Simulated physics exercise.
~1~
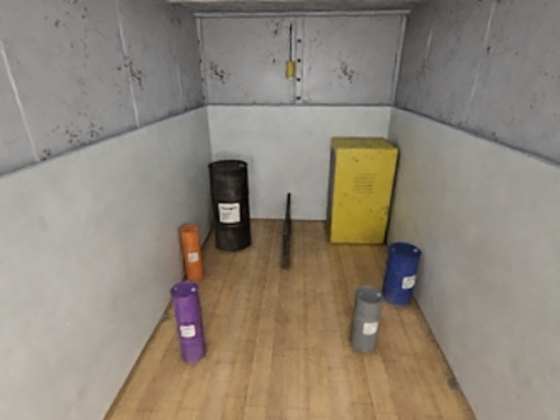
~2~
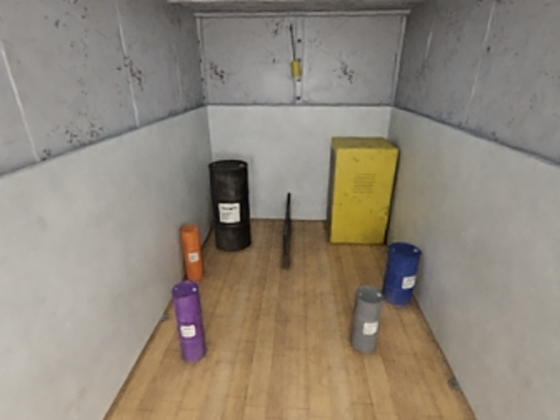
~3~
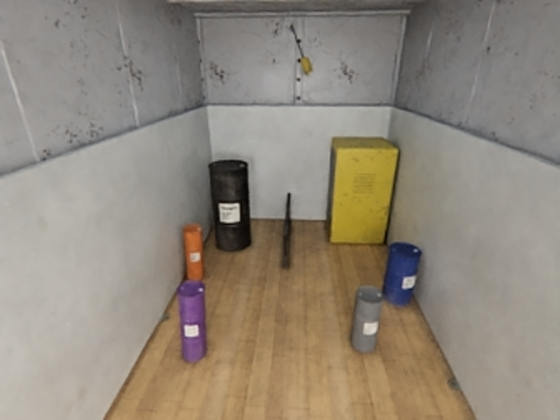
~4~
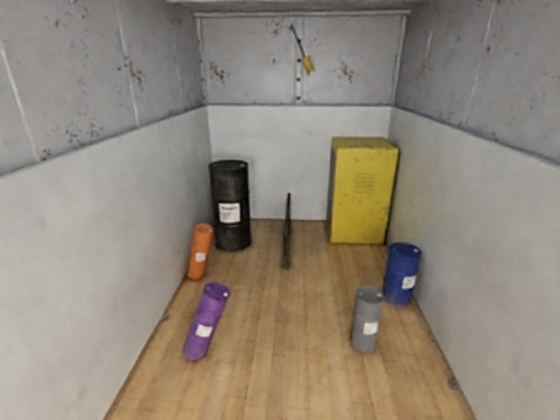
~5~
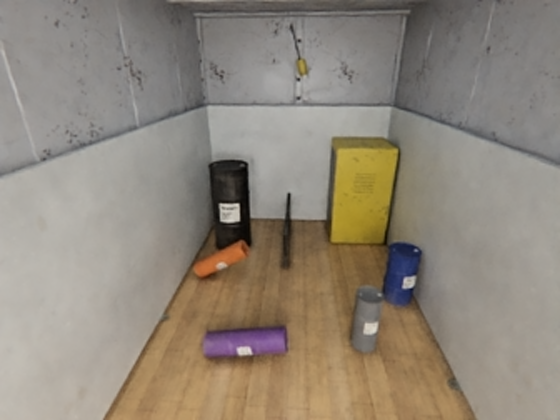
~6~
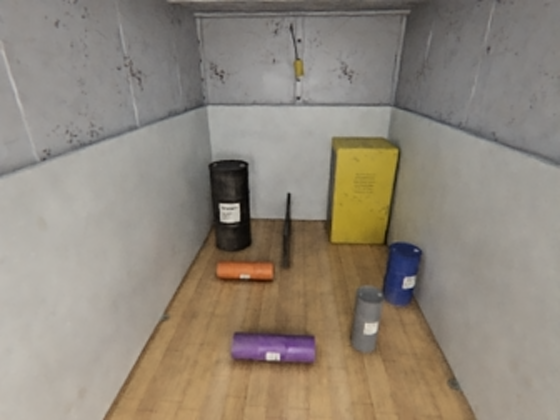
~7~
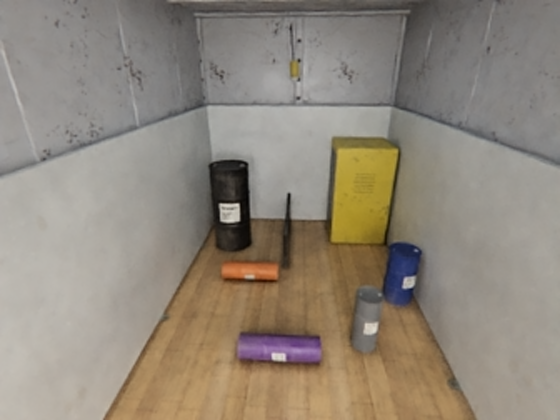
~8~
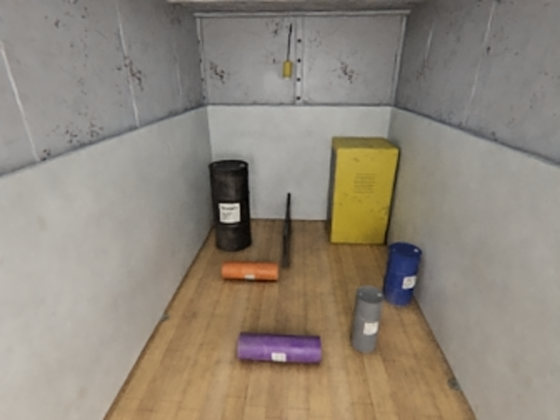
A yellow lamp swings on its cord at the far end of a moving van's load bay, seen from a fixed, raised view down the wooden floor. Purple and orange canisters stand on the left in front of a black drum, with a low dark board in the middle and a tall yellow appliance, a blue canister and a grey canister on the right. The purple and orange canisters lean to the right, then topple onto their sides. Both shift a little farther right and settle, lying on the floor, while everything else on the floor stays upright in place.
